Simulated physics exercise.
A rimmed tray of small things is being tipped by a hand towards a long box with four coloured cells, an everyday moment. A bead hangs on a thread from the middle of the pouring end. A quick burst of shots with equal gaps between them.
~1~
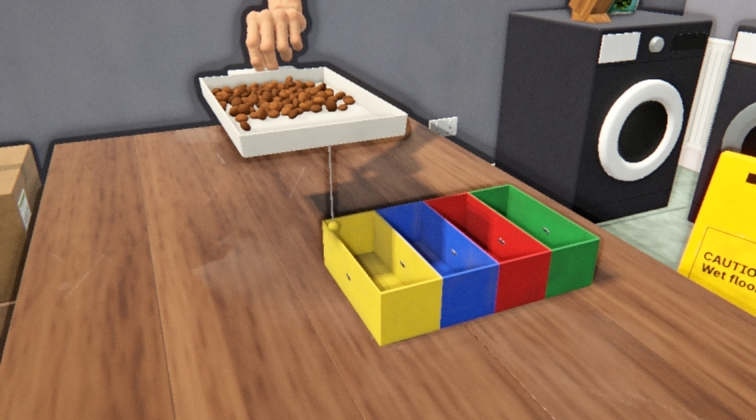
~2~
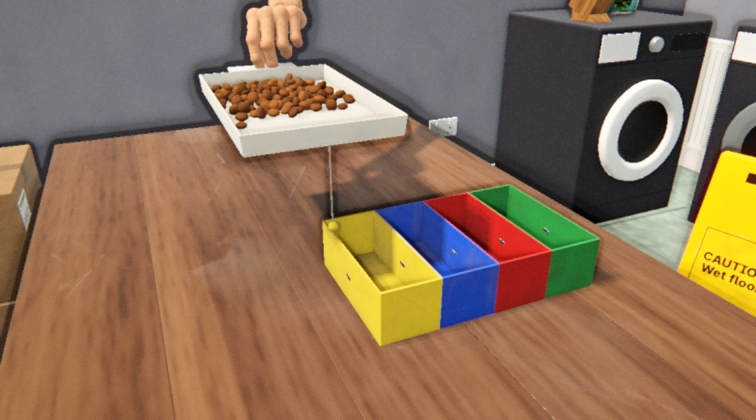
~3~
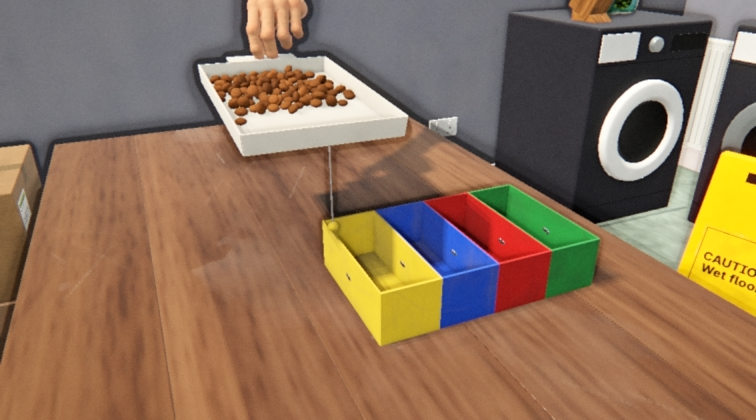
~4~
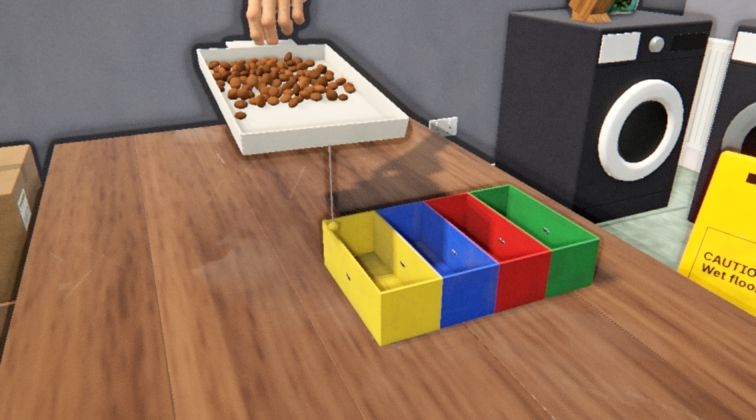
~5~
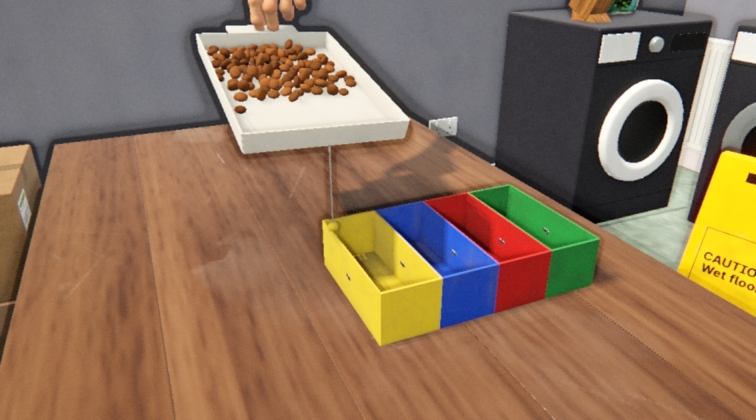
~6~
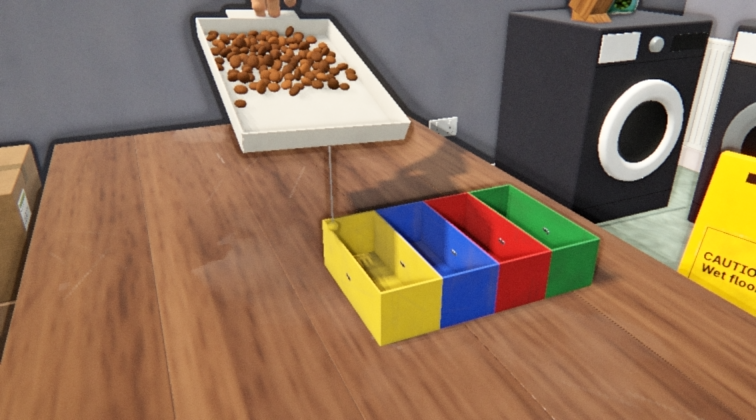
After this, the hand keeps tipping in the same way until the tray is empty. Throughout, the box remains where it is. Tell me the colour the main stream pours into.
The main stream pours into the yellow cell.
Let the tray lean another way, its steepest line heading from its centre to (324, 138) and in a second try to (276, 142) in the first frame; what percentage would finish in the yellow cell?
Near 40 % and, after that, 0 %.
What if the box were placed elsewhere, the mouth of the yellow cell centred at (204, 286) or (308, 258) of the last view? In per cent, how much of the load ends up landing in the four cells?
90 per cent, then 100 per cent.
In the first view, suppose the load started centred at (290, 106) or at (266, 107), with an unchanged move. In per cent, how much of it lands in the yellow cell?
The first start gives 50 percent and the second 50 percent.
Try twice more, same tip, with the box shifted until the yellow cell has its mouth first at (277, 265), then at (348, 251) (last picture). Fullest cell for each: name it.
Going by the two tries in order: The red cell, then that blue cell.
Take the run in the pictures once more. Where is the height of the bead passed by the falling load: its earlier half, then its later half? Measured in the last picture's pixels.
At about (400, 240), then at (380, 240).
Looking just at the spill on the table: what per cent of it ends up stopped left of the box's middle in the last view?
About 90 percent.
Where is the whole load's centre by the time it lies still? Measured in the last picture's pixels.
Resting centre, last frame: Roughly (391, 301).
Soon, tray tipped steeply; nearly all on the tray; a small part falling or outside the box.
A while on, tray tipped right over; about half on the tray; about a quarter in the yellow cell; a small part in the blue cell; a small part falling or outside the box.
Towards the end, tray tipped past a quarter turn; about half in the yellow cell; about a quarter in the blue cell; about a quarter falling or outside the box.
Finally, tray tipped past a quarter turn; about half in the yellow cell; about a quarter in the blue cell; none in the red cell; none in the green cell; about a quarter outside the box.
